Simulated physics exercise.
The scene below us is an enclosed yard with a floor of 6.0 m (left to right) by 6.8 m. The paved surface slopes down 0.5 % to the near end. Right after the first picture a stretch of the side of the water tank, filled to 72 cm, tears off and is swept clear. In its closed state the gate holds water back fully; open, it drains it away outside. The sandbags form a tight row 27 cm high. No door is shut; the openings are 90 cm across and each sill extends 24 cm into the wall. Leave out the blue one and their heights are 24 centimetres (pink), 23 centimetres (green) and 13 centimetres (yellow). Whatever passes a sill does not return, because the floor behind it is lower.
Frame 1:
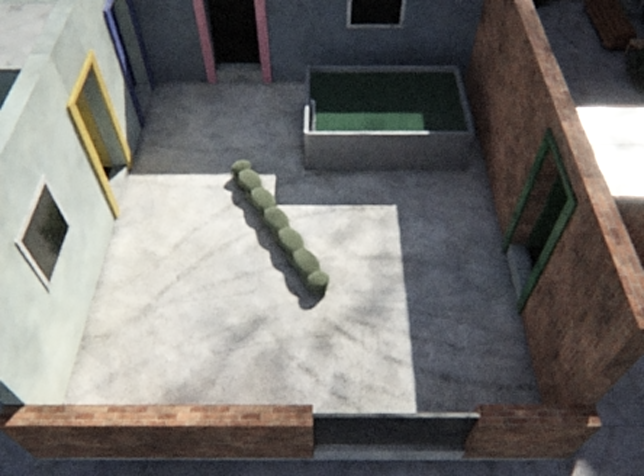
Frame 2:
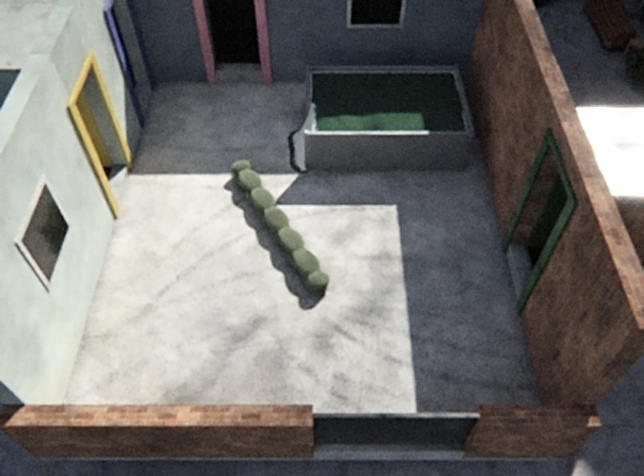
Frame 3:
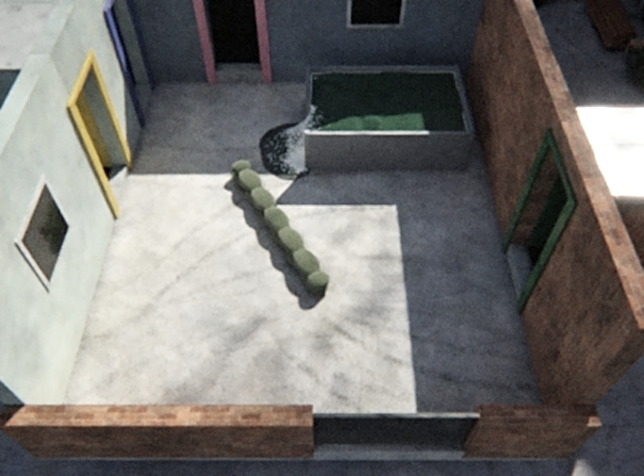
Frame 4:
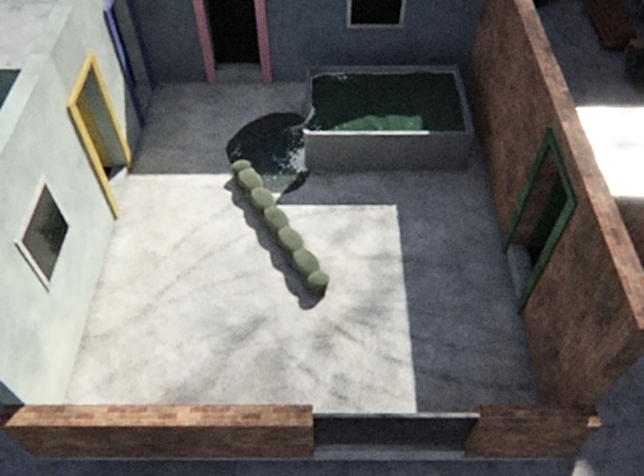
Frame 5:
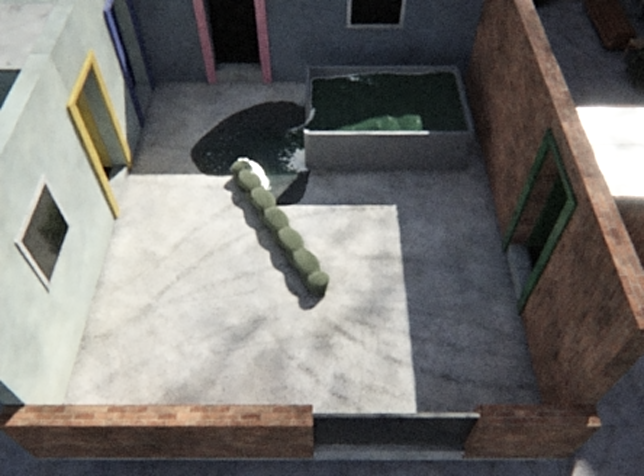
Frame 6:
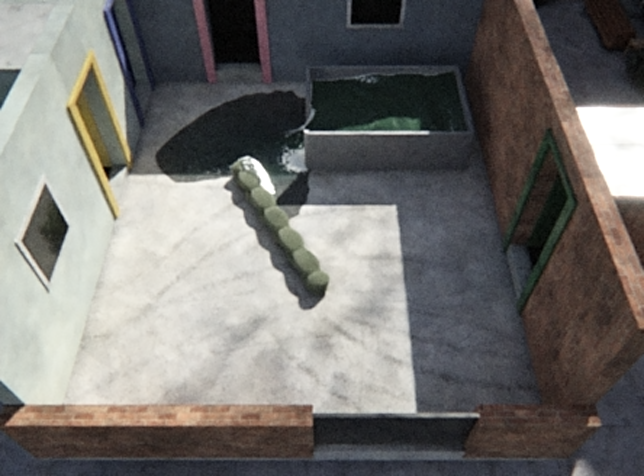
Dark green water pours from the left end of a grey tank at the back of a walled yard, seen from above by a camera that stays still. A yellow-framed doorway and a blue one stand on the left, a pink one behind, a green one in the brick wall at right, and a row of rounded bushes crosses the pale floor. The water spreads leftward in a widening dark sheet, reaching the bushes' far end and splashing white there.
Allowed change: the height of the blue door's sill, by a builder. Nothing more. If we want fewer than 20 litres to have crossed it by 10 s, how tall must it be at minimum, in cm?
It needs to be roughly 24 cm tall.
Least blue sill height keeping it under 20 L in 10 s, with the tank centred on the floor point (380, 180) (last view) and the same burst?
It must be around 14.5 cm tall.
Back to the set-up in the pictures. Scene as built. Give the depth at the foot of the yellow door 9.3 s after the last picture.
Lab note: Depth approx. 8.5 cm.
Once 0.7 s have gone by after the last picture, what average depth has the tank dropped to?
53 cm, roughly.
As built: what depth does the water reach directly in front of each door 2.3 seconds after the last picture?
Centimetres: Pink = 13, green = 0, yellow = 19, blue = 28.
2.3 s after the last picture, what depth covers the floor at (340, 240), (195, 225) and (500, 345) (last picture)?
I'd read roughly 3, 1 and 0 cm there.
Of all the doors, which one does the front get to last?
Green.
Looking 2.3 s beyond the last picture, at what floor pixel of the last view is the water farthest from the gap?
Pixel: About (68, 389).
Then, 0.7 s after the last picture water covers 25 % of the floor, deepest (43 cm) near (257, 182); 17 cm at the blue door, 0 litres in over its 19 cm sill.
Then, 2.3 s after the last picture water covers 45 % of the floor, deepest (33 cm) near (154, 86); 28 cm at the blue door, 30 litres in over its 19 cm sill.
Then, 9.3 s after the last picture water covers 90 % of the floor, deepest (14 cm) near (515, 431); 10 cm at the blue door, 55 litres in over its 19 cm sill.
At the blue door as built, the water peaked near 30 cm, 1.9 s after the last picture.
Run again over the same 10 s with other heights there, 32 litres in over 21.5 cm, 4 litres over 29.5 cm. The limit of 20 litres is kept from about 24 cm up.
